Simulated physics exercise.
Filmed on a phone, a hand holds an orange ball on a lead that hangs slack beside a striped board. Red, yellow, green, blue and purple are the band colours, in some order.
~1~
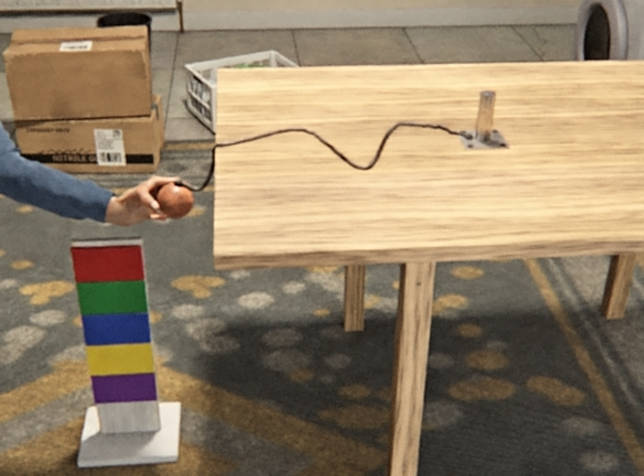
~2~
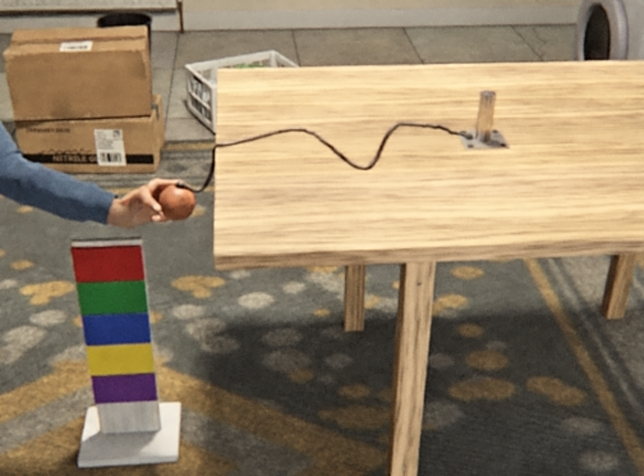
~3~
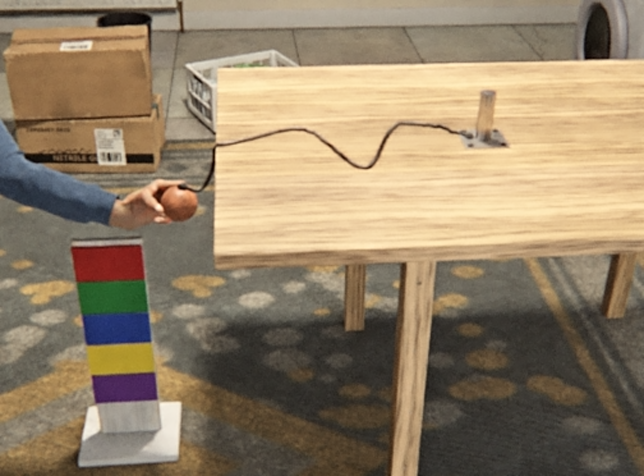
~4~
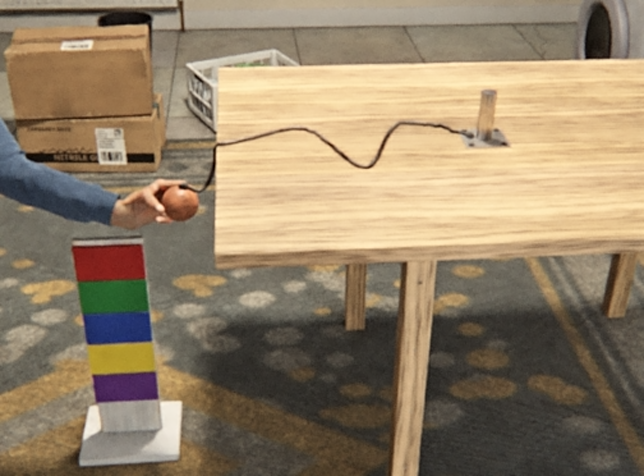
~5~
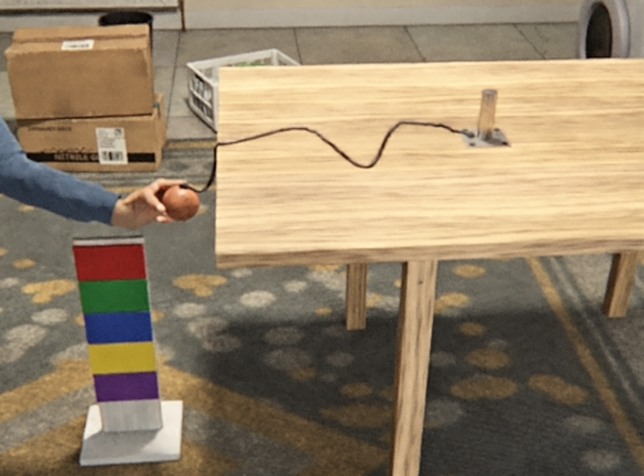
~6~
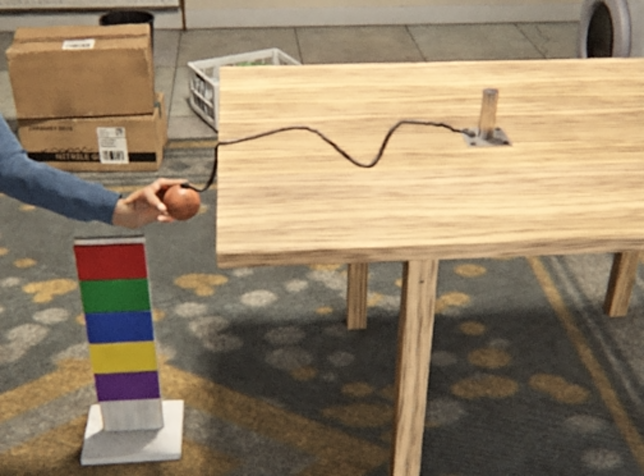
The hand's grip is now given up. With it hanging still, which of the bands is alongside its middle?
The band alongside its middle is yellow.
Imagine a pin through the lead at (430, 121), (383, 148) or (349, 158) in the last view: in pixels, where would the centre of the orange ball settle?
Going through the tries, I'd expect close to (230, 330), (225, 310) and lastly (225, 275).
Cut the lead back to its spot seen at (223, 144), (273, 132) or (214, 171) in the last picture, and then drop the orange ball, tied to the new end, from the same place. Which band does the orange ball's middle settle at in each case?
Green; red; blue.
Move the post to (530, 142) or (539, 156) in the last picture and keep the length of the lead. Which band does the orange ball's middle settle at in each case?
Answer, in order: Blue, blue.
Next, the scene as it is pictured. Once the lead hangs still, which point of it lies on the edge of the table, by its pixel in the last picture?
Answer: The point at (335, 145).
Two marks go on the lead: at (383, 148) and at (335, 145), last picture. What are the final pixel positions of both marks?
Around (318, 144), then around (218, 154).
Early on, ball near (201, 302); level with green.
Midway, ball near (245, 351); level with yellow.
Near the end, ball near (221, 351); level with yellow.
Finally, ball near (230, 351); level with yellow. The yellow one.
